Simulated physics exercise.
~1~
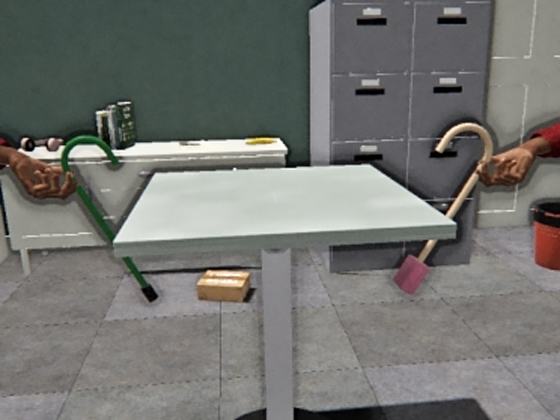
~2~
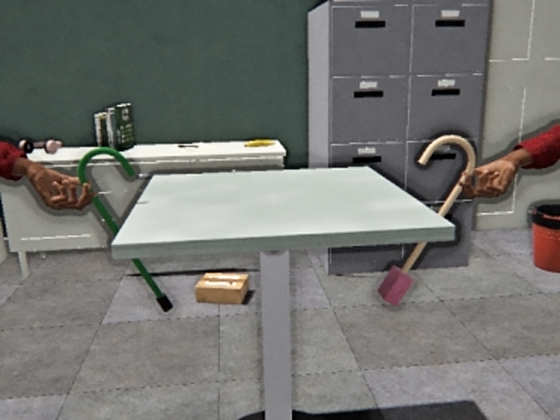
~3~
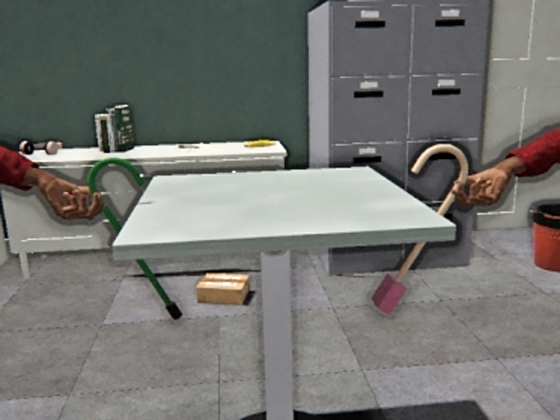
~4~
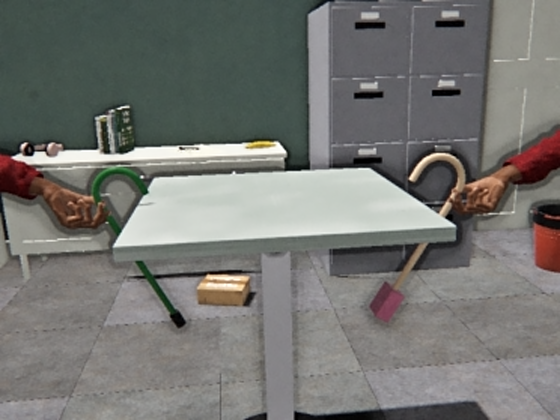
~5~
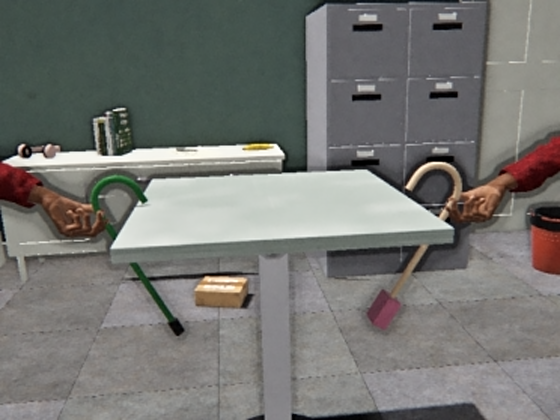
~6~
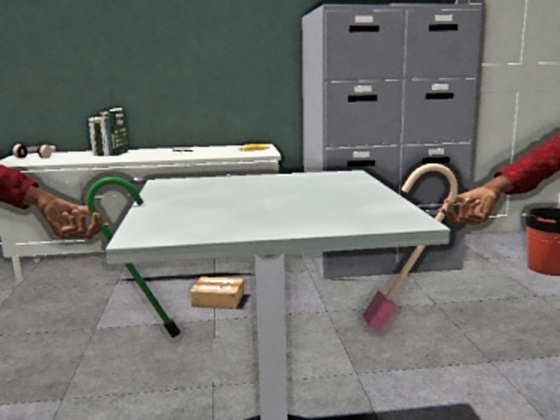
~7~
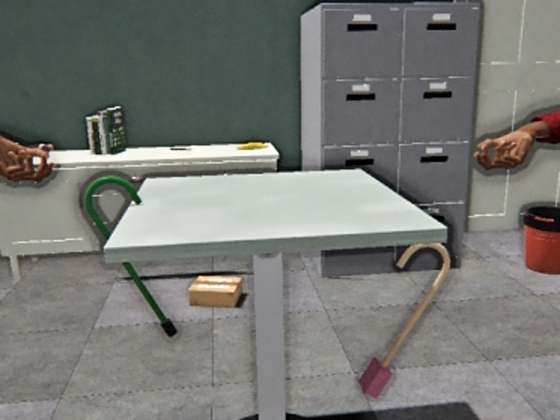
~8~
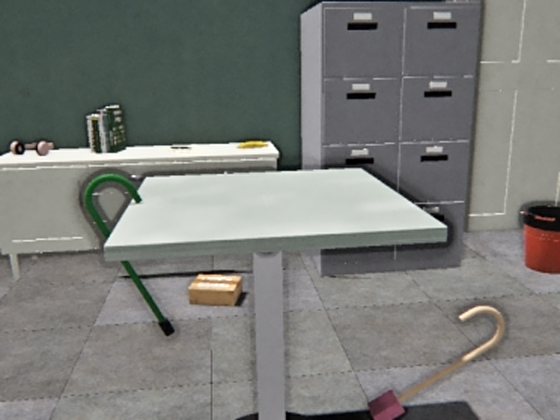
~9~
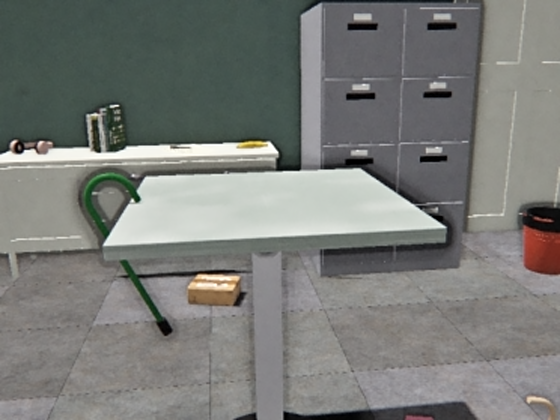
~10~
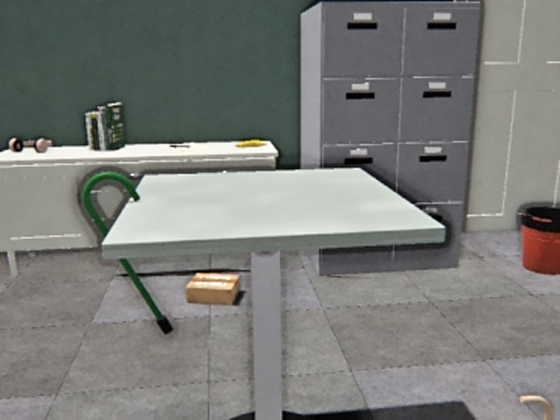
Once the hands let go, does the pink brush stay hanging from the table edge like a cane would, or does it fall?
The pink brush slips off the edge and falls to the floor, while the green cane stays hooked on the table.
